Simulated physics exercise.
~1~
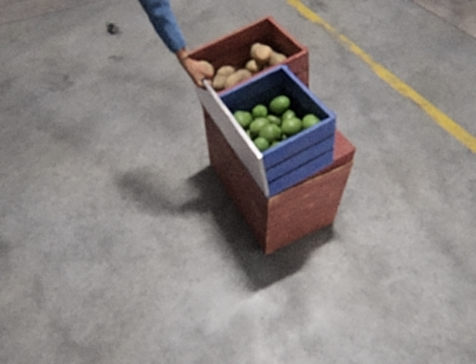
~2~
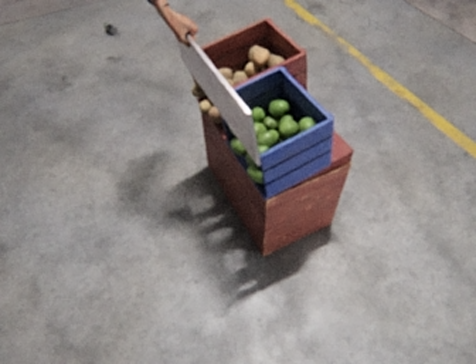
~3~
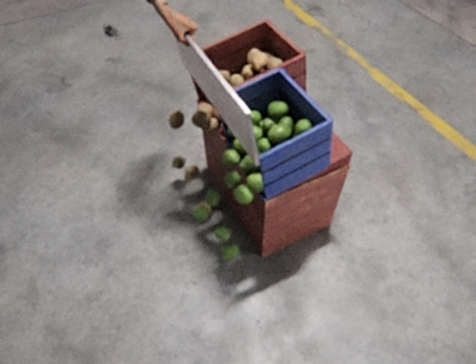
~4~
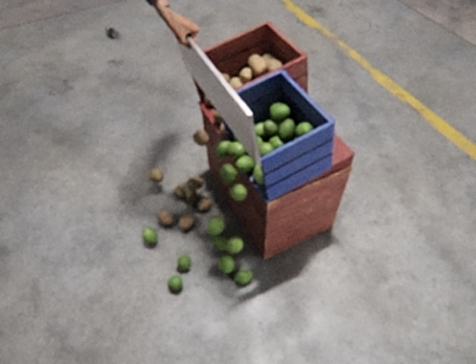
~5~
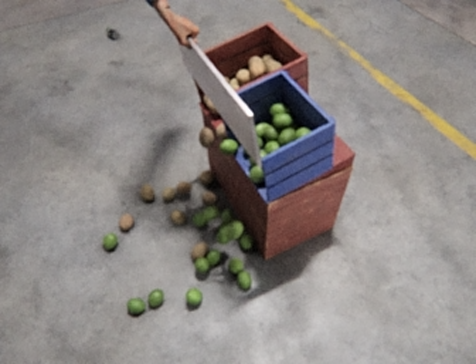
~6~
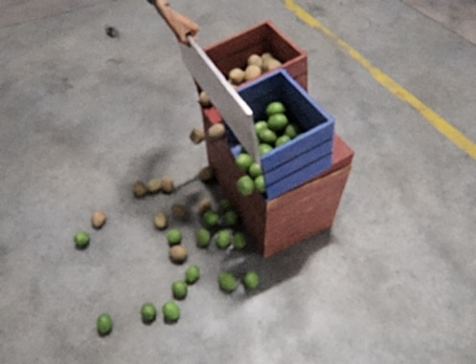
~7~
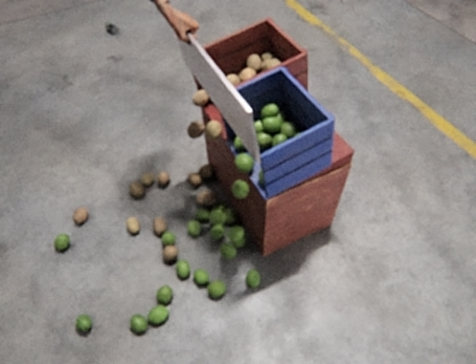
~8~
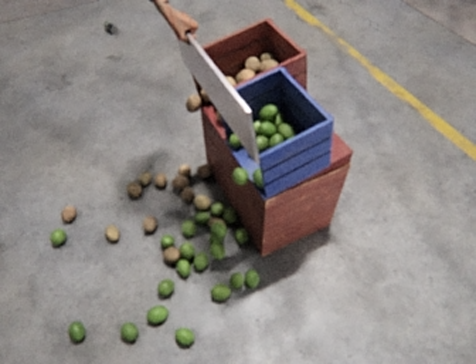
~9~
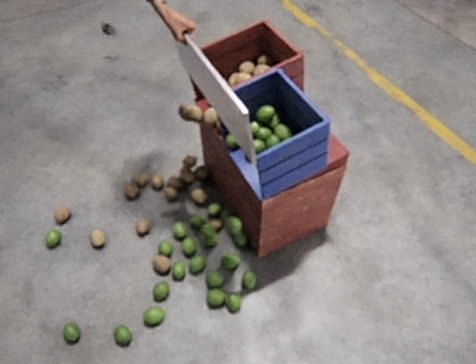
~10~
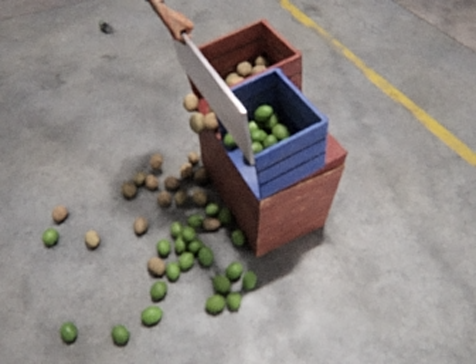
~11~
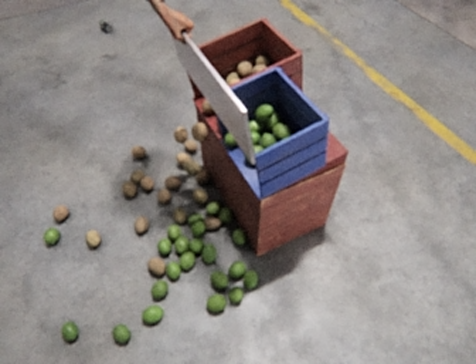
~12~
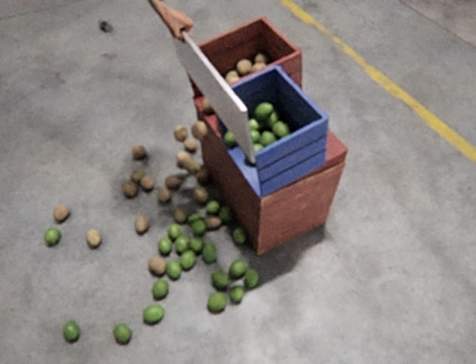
A white gate was lifted by a hand, and green limes and brown potatoes tumbled out of the blue and red boxes onto the floor, some rolling away to the left, until they lay scattered there with plenty still left inside both.
